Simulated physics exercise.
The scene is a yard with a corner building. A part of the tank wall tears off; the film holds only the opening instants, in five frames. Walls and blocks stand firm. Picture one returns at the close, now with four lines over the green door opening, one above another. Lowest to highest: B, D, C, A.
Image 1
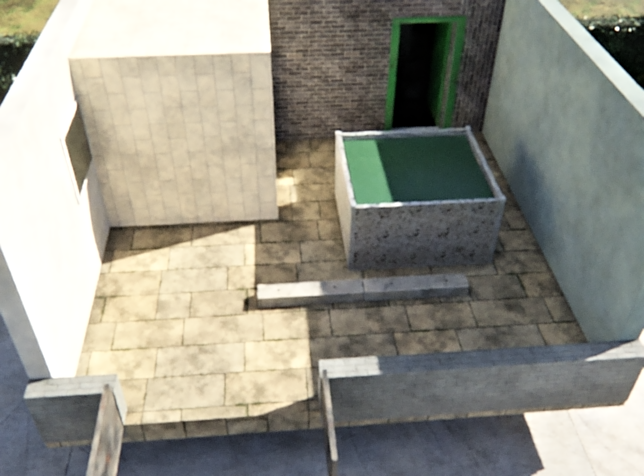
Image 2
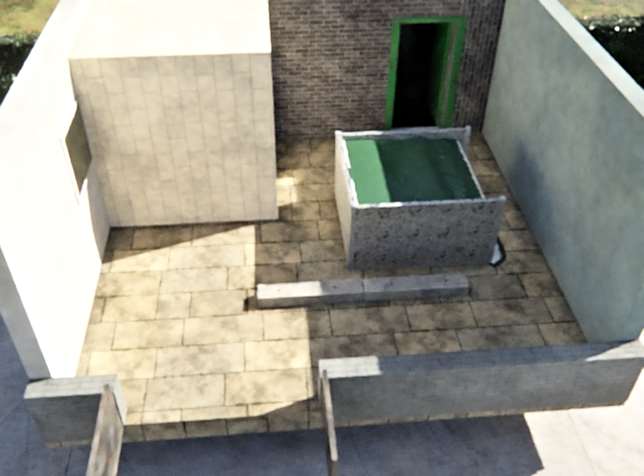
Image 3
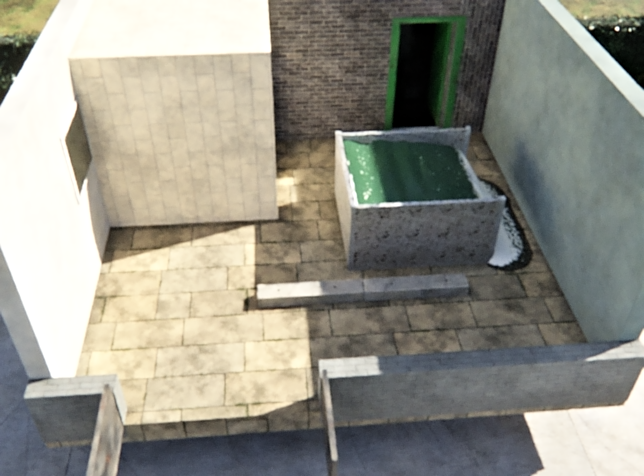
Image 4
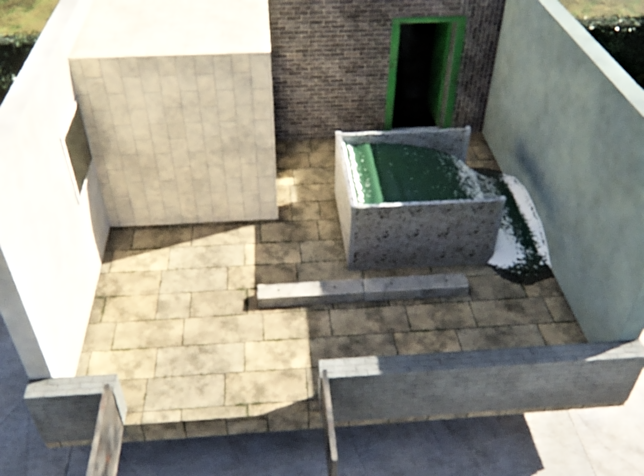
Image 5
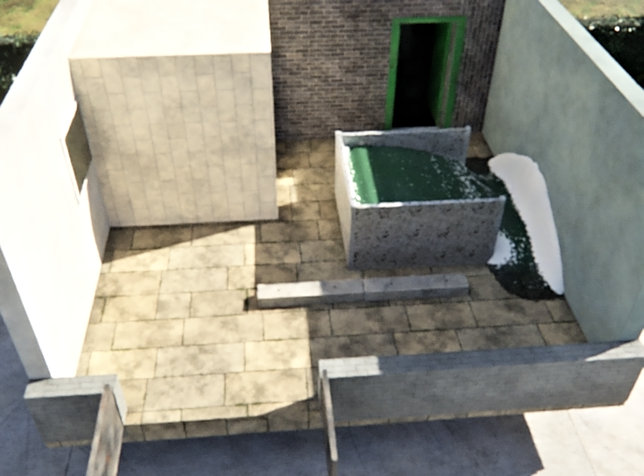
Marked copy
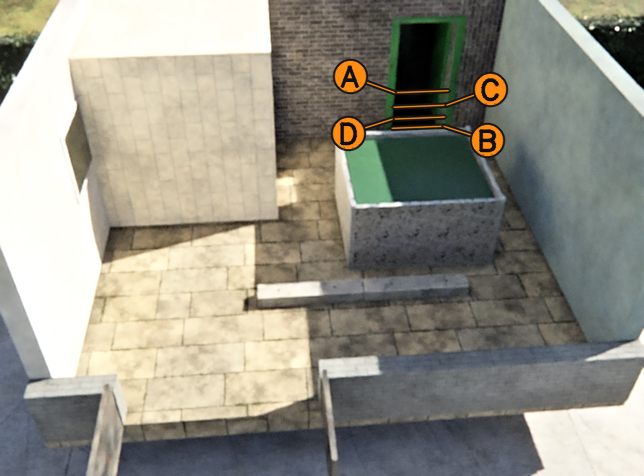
Green water pours out the right side of a stone tank and spreads beside the wall.
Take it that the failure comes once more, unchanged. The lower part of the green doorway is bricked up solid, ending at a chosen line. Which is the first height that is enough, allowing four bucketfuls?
D will do.
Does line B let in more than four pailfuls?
Yes.
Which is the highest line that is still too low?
Here it is line B.
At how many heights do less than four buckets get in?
Three.
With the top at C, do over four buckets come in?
No.
On the marked copy, A at (421, 91); B at (417, 127); C at (420, 106); D at (418, 118); from the bottom up B, D, C, A.
With A, nothing gets over.
With B, about 10 bucketfuls get in.
With C, nothing gets over.
With D, a bucket or two gets in.
